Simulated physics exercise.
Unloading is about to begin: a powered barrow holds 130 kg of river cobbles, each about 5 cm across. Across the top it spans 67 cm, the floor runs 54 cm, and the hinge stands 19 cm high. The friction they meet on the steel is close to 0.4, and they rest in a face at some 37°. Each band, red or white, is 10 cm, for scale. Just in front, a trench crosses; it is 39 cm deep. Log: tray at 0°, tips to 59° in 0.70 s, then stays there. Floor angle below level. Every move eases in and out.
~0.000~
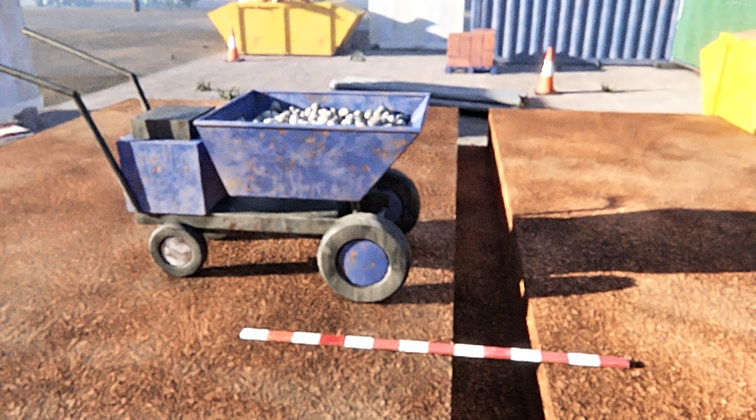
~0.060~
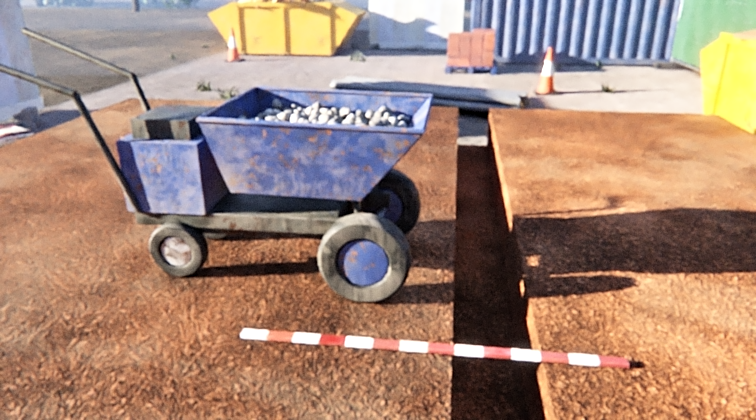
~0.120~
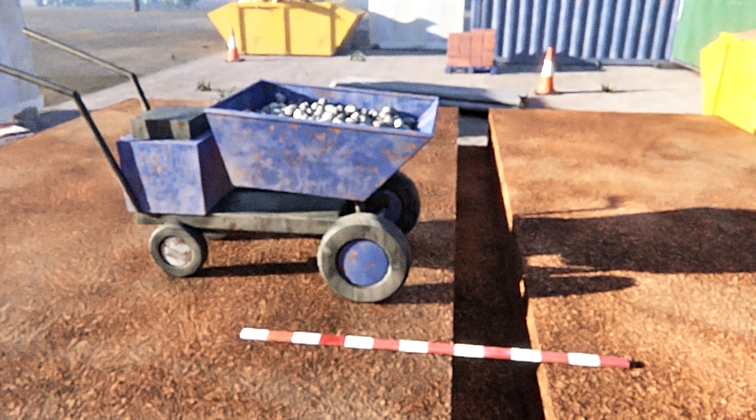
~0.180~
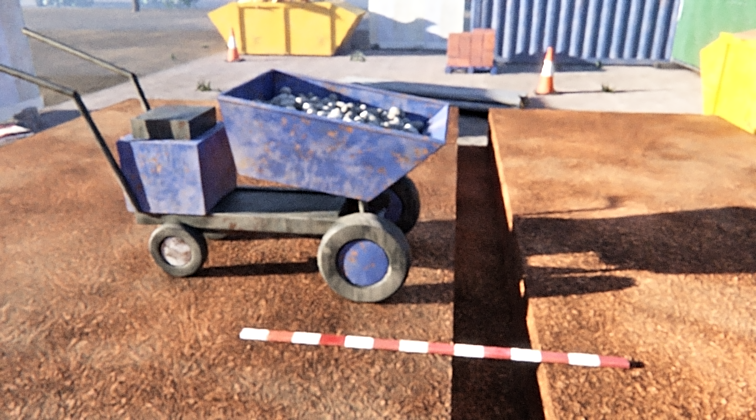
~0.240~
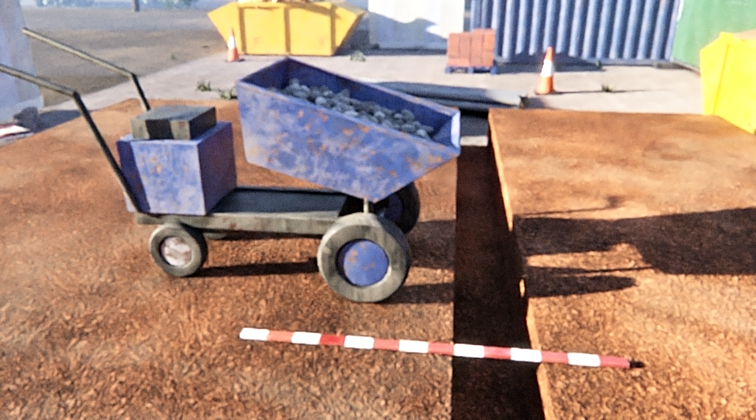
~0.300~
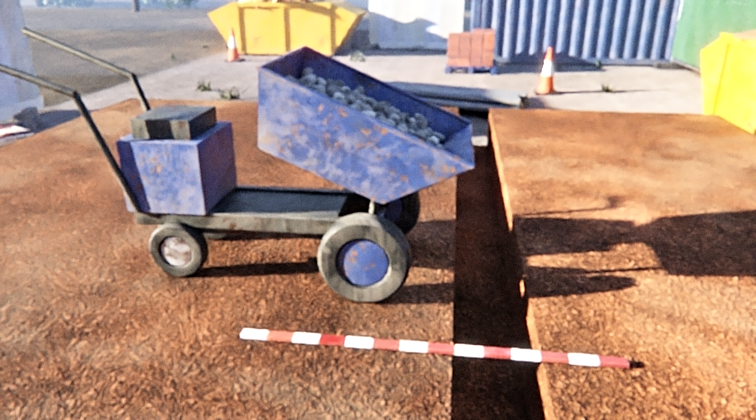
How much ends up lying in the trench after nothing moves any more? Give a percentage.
A share of about 22 per cent.
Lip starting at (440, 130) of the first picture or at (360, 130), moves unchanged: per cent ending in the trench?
It comes to about 10 and 55 in a hundred.
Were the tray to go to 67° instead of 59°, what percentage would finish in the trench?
With that change, near 35 per cent.
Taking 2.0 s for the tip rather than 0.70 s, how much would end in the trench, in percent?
That works out at about 35 in a hundred.
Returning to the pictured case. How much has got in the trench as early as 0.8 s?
Approx. 0 % of the load.
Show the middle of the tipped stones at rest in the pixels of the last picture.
(566, 272).
After 0.5 s the floor is at 49°; 100 % in the tray; the foremost stones are at (479, 188).
After 0.8 s the floor is at 59°; 91 % in the tray, 2 % in the trench, 6 % past the trench; the foremost stones are at (566, 261).
After 1.1 s the floor is at 59°; 52 % in the tray, 3 % in the trench, 45 % past the trench; the foremost stones are at (695, 302).
After 3.1 s the floor is at 59°; 28 % in the tray, 22 % in the trench, 50 % past the trench; the foremost stones are past the picture's edge.
